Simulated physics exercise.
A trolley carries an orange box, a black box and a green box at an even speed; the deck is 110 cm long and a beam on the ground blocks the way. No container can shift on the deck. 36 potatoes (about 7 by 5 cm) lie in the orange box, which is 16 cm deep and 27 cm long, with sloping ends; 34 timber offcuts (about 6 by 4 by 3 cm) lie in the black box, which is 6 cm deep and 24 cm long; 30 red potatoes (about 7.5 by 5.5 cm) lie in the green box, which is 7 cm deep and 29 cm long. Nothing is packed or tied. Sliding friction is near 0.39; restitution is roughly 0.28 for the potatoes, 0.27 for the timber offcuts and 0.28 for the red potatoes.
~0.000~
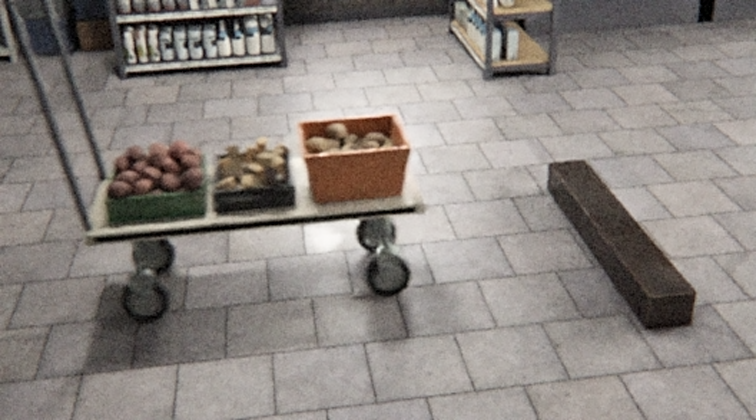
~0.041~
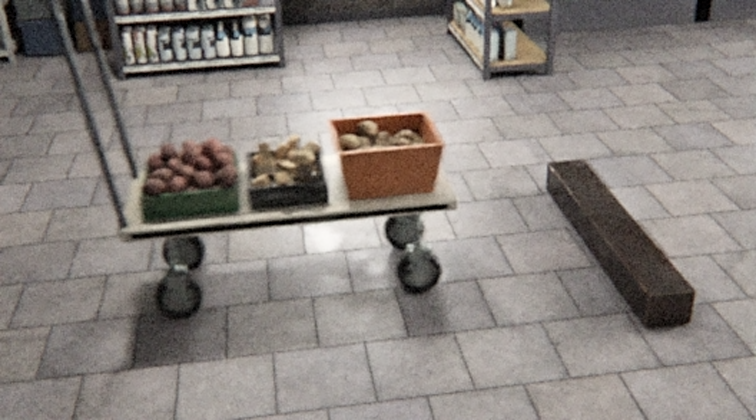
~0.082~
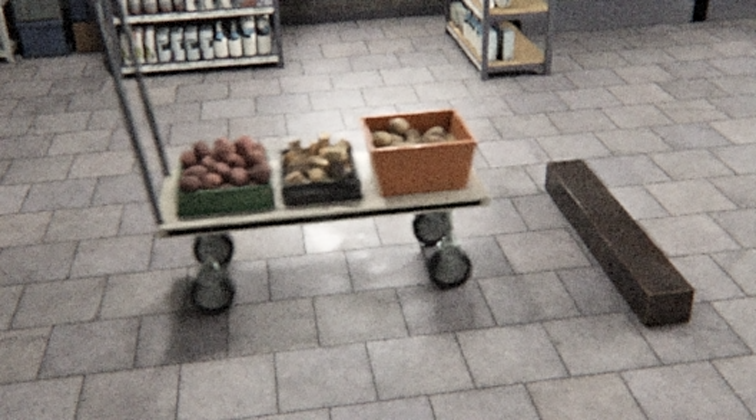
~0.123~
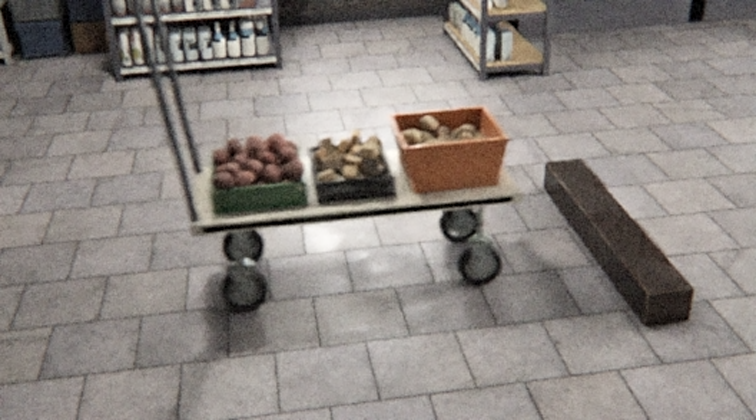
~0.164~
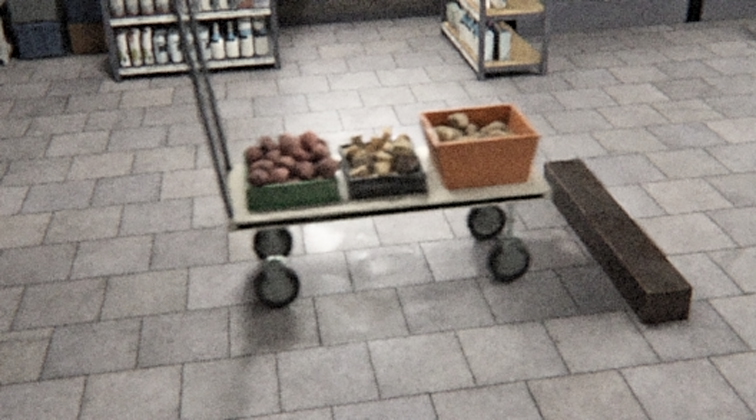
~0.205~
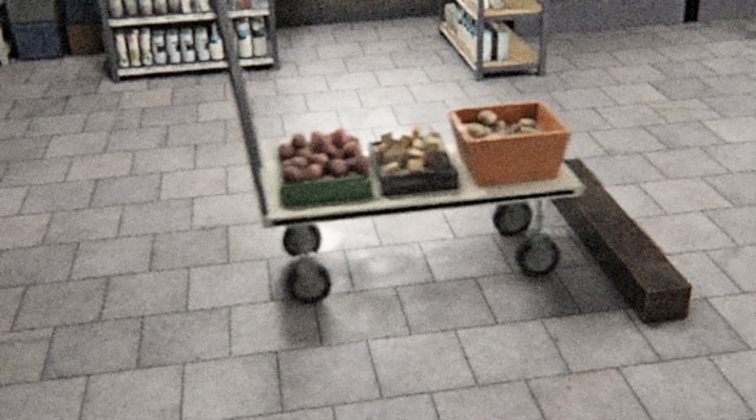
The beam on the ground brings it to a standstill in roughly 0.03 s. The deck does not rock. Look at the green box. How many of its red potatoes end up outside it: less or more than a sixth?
More than a sixth of the red potatoes leave the green box.
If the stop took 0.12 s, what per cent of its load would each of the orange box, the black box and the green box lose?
In that case orange box 0, black box 30, green box 40 per cent.
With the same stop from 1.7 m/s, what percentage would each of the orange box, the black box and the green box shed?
Then orange box 0, black box 20, green box 30 per cent.
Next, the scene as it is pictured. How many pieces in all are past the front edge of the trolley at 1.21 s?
Some 2 pieces.
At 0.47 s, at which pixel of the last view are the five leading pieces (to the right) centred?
Near (589, 119).
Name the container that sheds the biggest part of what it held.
It is the green box.
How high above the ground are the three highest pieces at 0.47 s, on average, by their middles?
About 62 cm.
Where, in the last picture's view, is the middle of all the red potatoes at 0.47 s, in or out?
Around (398, 151).
After 0.25 s, contact.
After 0.35 s, 0 of 36 out of the orange box, 5 of 34 out of the black box and 6 of 30 out of the green box.
After 0.47 s, 0 of 36 out of the orange box, 9 of 34 out of the black box and 11 of 30 out of the green box.
After 0.70 s, 1 of 36 out of the orange box, 11 of 34 out of the black box and 15 of 30 out of the green box.
When it is over (at 1.21 s), 1 of 36 out of the orange box, 11 of 34 out of the black box and 15 of 30 out of the green box. Asked share, 15 of 30, 50 per cent.
